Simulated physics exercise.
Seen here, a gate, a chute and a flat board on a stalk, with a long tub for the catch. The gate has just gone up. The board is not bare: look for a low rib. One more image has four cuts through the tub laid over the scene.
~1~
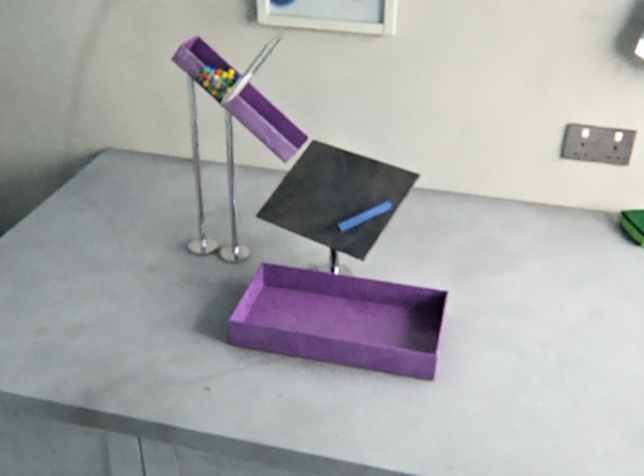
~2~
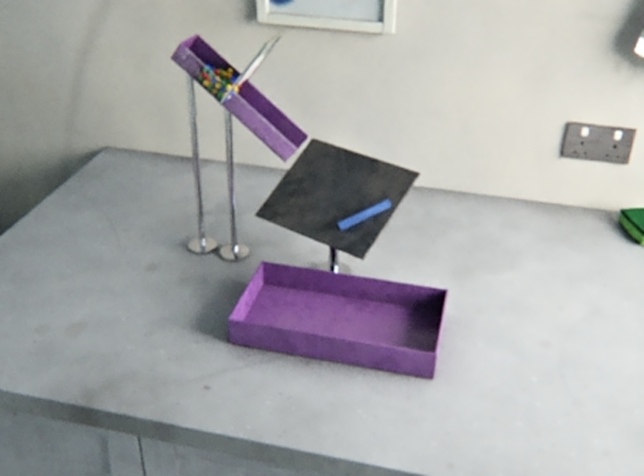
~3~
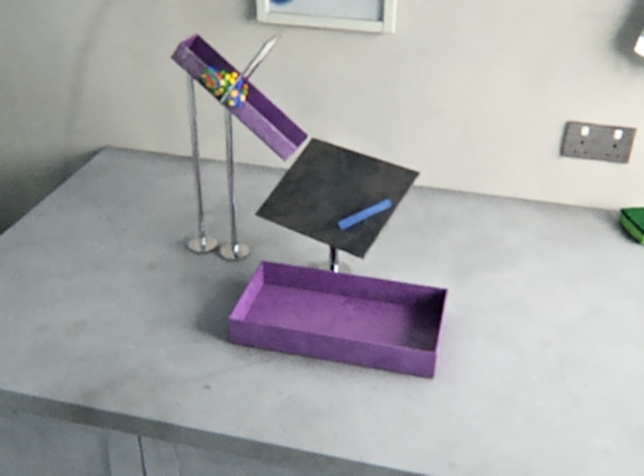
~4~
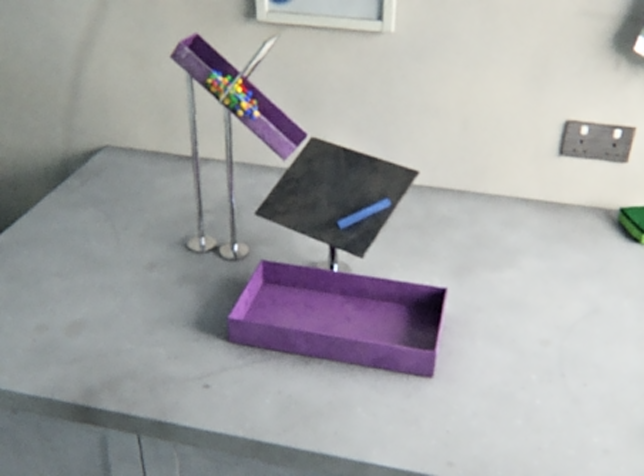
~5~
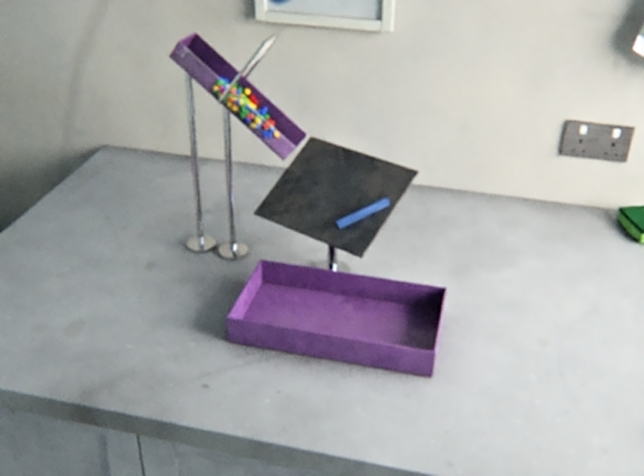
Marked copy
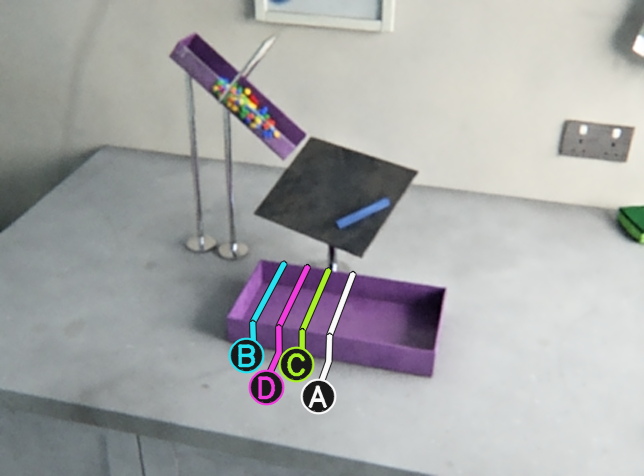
At first, a cluster of small multicoloured beads sits bunched near the upper end of a sloping purple chute, above a tilted dark board with a blue strip and an empty purple tub. The beads then slide down the chute to the right, spreading into a longer stream that nears its lower lip.
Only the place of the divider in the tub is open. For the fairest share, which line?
It is D.
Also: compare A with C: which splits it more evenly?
C it is.
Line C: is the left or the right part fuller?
Left.
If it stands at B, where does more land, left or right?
More lands on the right.
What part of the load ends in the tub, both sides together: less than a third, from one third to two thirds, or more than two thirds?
About that: More than two thirds.
On the marked copy, line A crosses the front rim at (329, 335); line B crosses the front rim at (253, 322); line C crosses the front rim at (302, 330); line D crosses the front rim at (279, 326).
With A, of what is caught, nearly all on the left of the divider, a small part on the right.
With B, of what is caught, a small part on the left of the divider, nearly all on the right.
With C, of what is caught, most on the left of the divider, about a quarter on the right.
With D, of what is caught, about two thirds on the left of the divider, about a third on the right.
